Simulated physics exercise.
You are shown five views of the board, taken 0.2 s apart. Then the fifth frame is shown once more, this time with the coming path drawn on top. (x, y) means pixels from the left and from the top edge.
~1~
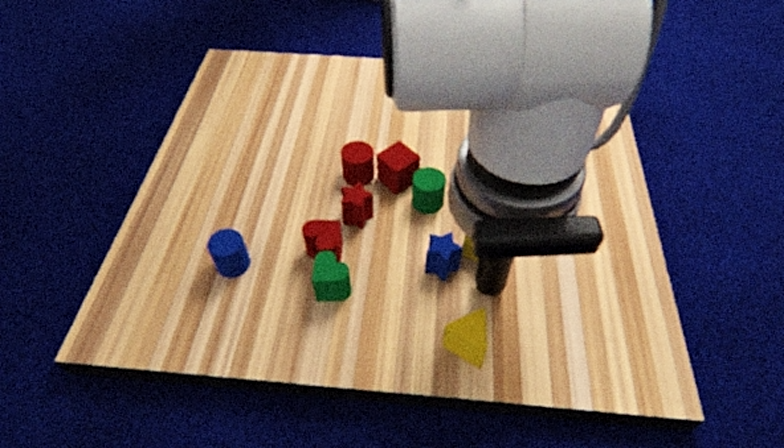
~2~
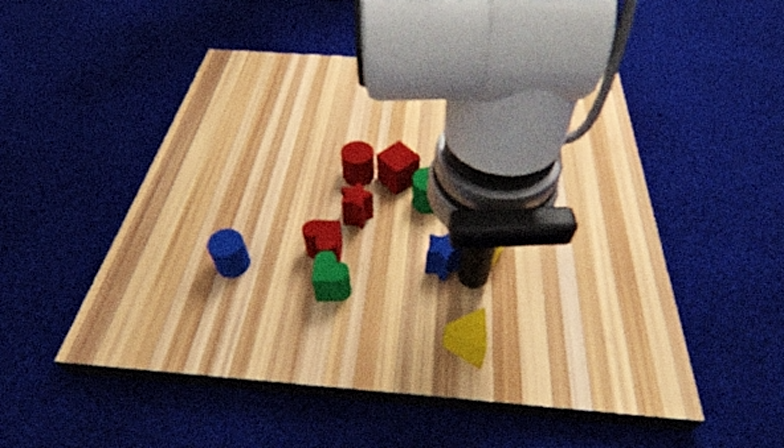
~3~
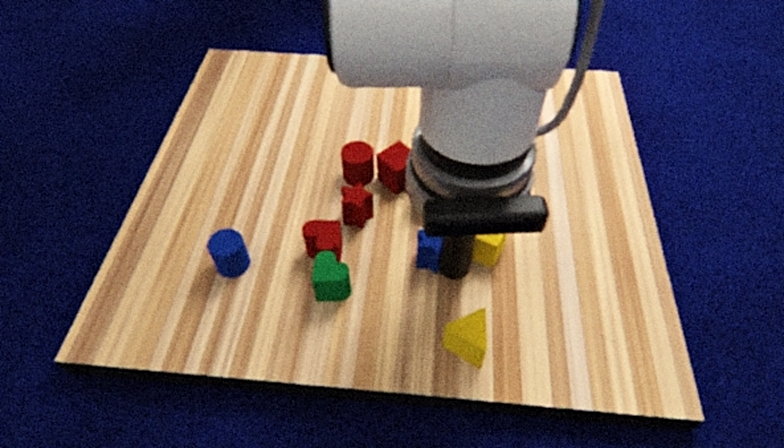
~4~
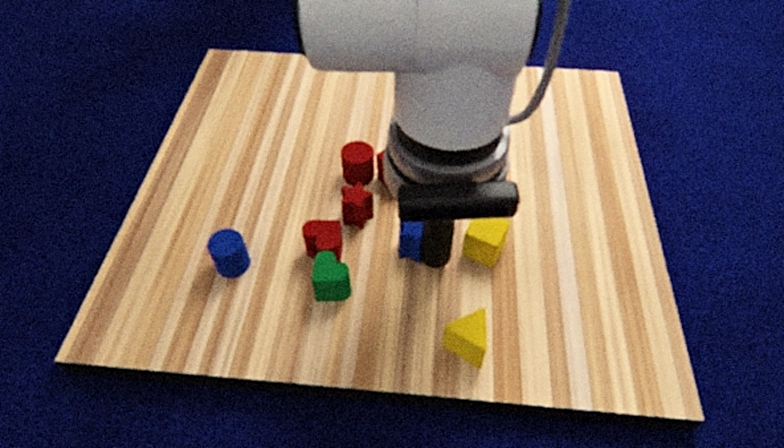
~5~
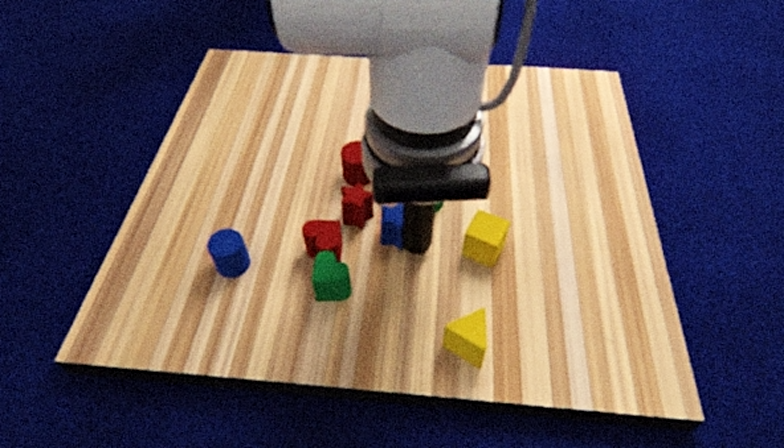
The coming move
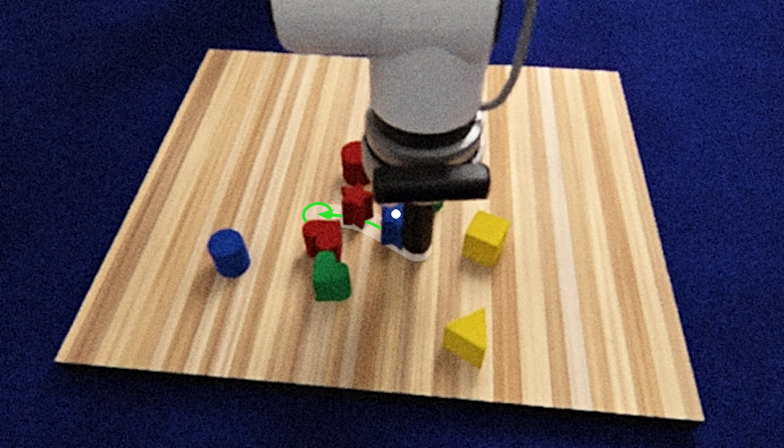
On a striped wooden board over blue cloth, a robot arm holds a dark stick beside a blue star among small red, green, blue and yellow blocks. The arm moves left, meets the star, then pushes it left and slightly away toward the red star, while the other blocks stay put.
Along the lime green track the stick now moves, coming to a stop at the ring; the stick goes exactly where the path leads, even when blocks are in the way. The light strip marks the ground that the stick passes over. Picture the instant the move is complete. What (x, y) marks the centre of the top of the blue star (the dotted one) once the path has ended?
My estimate: (306, 173).
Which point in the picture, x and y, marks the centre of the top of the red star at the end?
The red star ends near (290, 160).
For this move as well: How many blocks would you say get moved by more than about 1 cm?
Total: Two.
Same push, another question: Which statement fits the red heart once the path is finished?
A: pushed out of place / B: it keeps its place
B: It keeps its place.
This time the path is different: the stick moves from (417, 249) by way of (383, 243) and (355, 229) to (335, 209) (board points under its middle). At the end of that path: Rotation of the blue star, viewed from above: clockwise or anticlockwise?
The block turns clockwise.
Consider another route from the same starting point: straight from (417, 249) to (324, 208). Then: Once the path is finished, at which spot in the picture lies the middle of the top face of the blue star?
The middle of its top is at (311, 167).
Path on the board, from (417, 249) via (370, 223), ending at (317, 214); the dot is on the blue star.
What follows on the original path. One third of the way, stick (385, 225); red star (341, 186), turned 25° anticlockwise; blue star (365, 196).
Two thirds of the way, stick (352, 211); red star (311, 173), turned 30° anticlockwise; blue star (333, 181).
At the end, stick (316, 207); red heart in place; red star (290, 160); blue star (306, 173), turned 30° clockwise.
